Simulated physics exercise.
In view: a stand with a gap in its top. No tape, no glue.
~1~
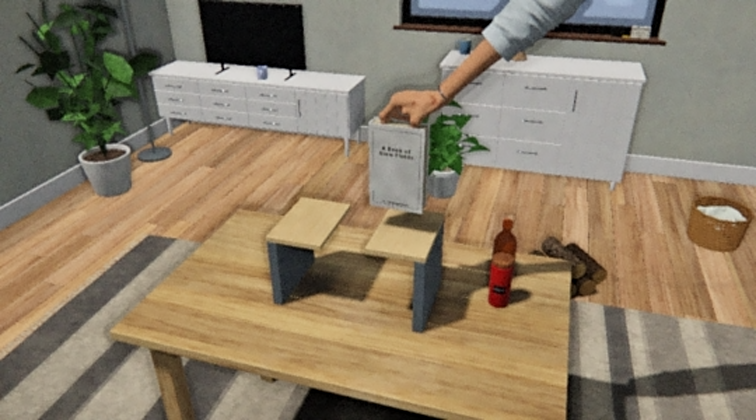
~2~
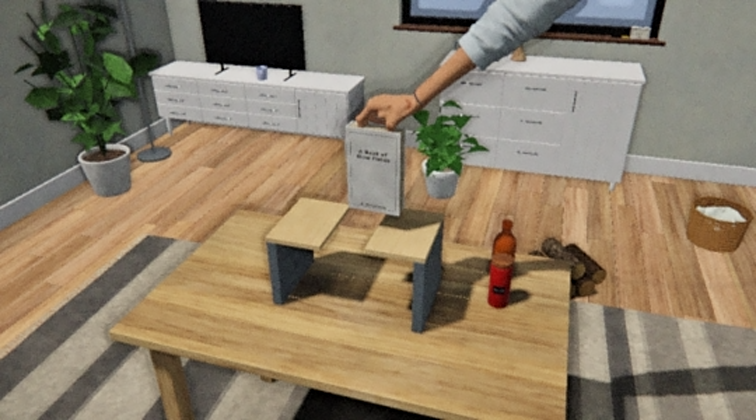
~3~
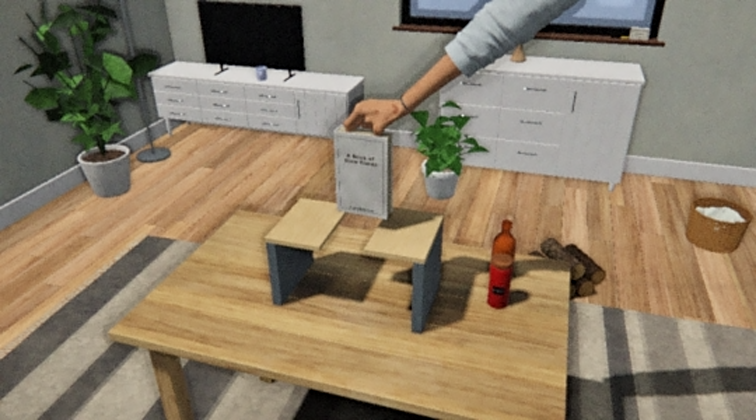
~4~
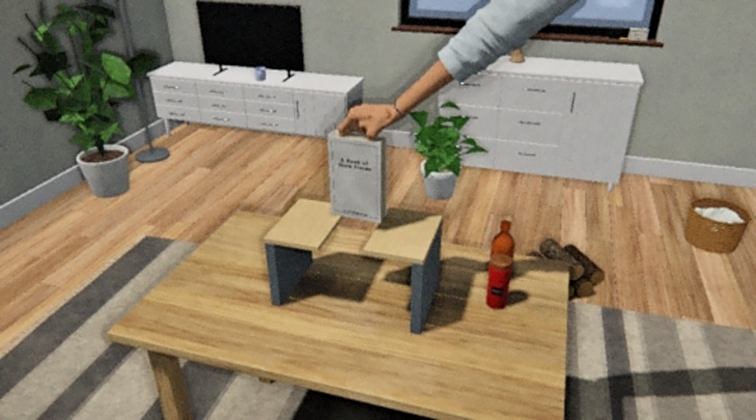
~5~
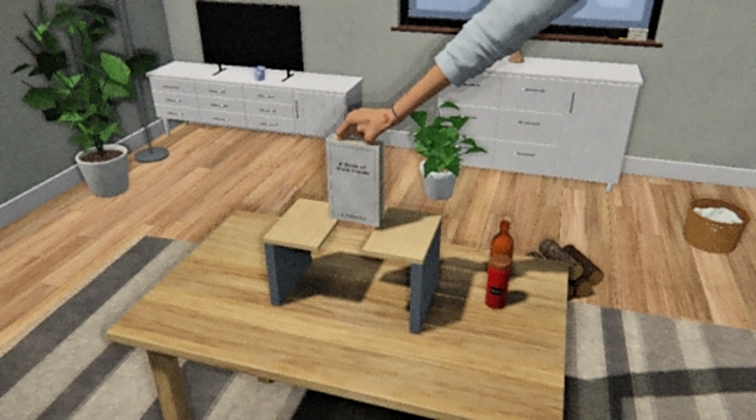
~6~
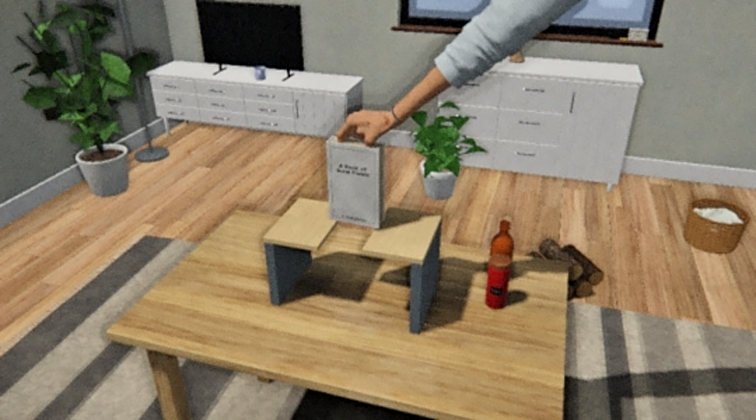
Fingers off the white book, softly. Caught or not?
It stays on top.
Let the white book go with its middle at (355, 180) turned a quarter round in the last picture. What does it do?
Then it goes down the gap.
Then, 0.20 s after the last picture, white book tipped 6° from how it was near (352, 187).
Then, 0.30 s after the last picture, white book tipped 11° from how it was near (348, 186).
Then, 0.50 s after the last picture, white book tipped 8° from how it was near (351, 188).
At rest, left askew, white book; the other 2 in place. Seen from the same camera at the end, white book near (351, 188). The book is caught.
